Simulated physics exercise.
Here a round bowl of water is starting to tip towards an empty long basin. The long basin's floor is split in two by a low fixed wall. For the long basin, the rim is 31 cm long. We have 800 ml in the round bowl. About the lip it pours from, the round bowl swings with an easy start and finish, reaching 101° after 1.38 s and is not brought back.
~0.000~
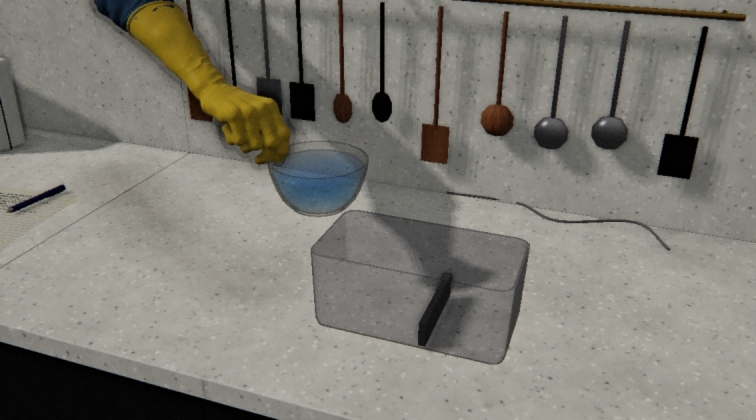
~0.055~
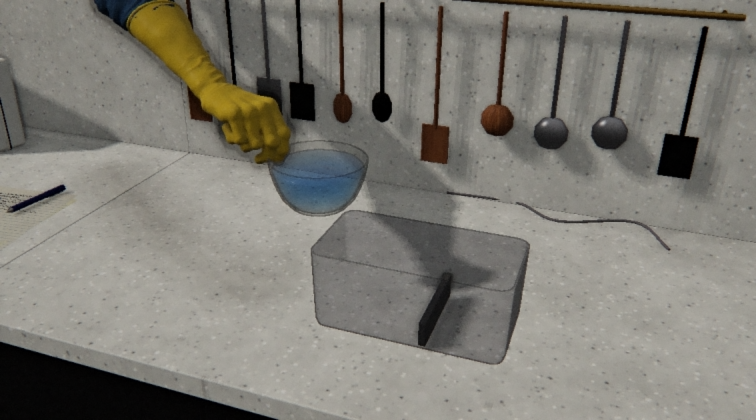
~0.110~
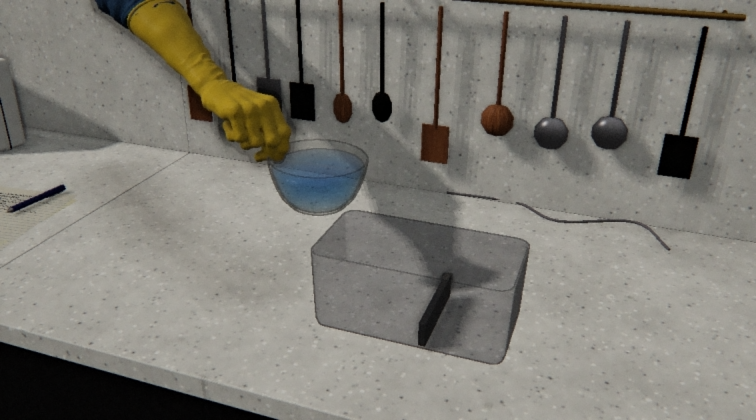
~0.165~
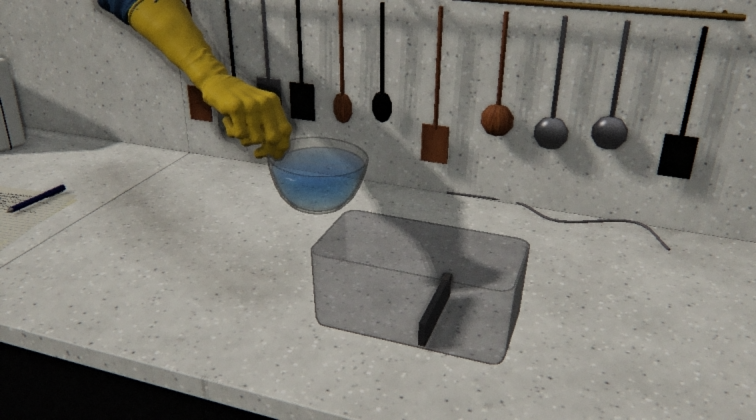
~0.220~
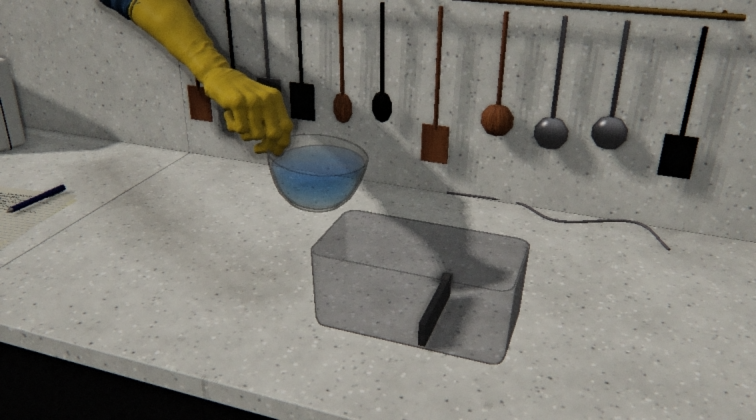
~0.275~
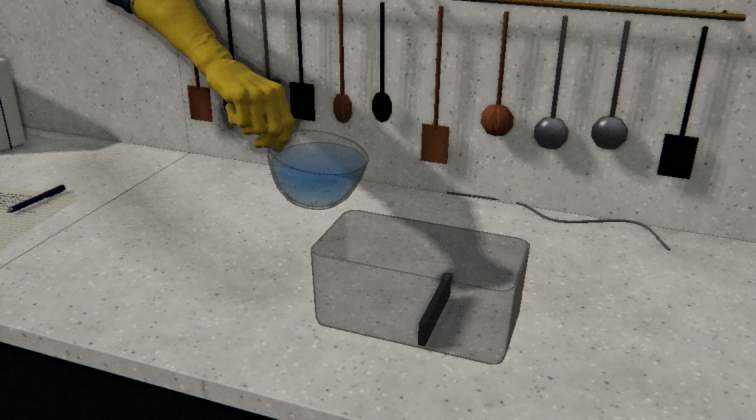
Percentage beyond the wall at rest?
37 per cent.
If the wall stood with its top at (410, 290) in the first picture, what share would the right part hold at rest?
In that case, some 90 percent.
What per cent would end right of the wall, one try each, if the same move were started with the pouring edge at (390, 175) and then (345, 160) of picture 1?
Respectively about 85 and 5 percent.
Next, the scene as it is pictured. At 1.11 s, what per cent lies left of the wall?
46 %.
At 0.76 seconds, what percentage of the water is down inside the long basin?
14 %, give or take.
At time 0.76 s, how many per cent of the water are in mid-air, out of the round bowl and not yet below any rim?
I'd put it at about 30 percent.
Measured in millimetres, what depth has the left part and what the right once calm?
Left part: About 18 mm; right part: About 16 mm.
After 0.76 s the tilt is 58° and 56 per cent is still to pour, 13 is left of the wall and 0 right of it.
After 1.11 s the tilt is 92° and 6 per cent is still to pour, 46 is left of the wall and 34 right of it.
After 1.48 s the tilt is 101° and 0 per cent is still to pour, 62 is left of the wall and 37 right of it.
After 1.88 s the tilt is 101° and 0 per cent is still to pour, 62 is left of the wall and 37 right of it.
In the end 62 per cent lies left of the wall, 37 right of it and 1 outside.
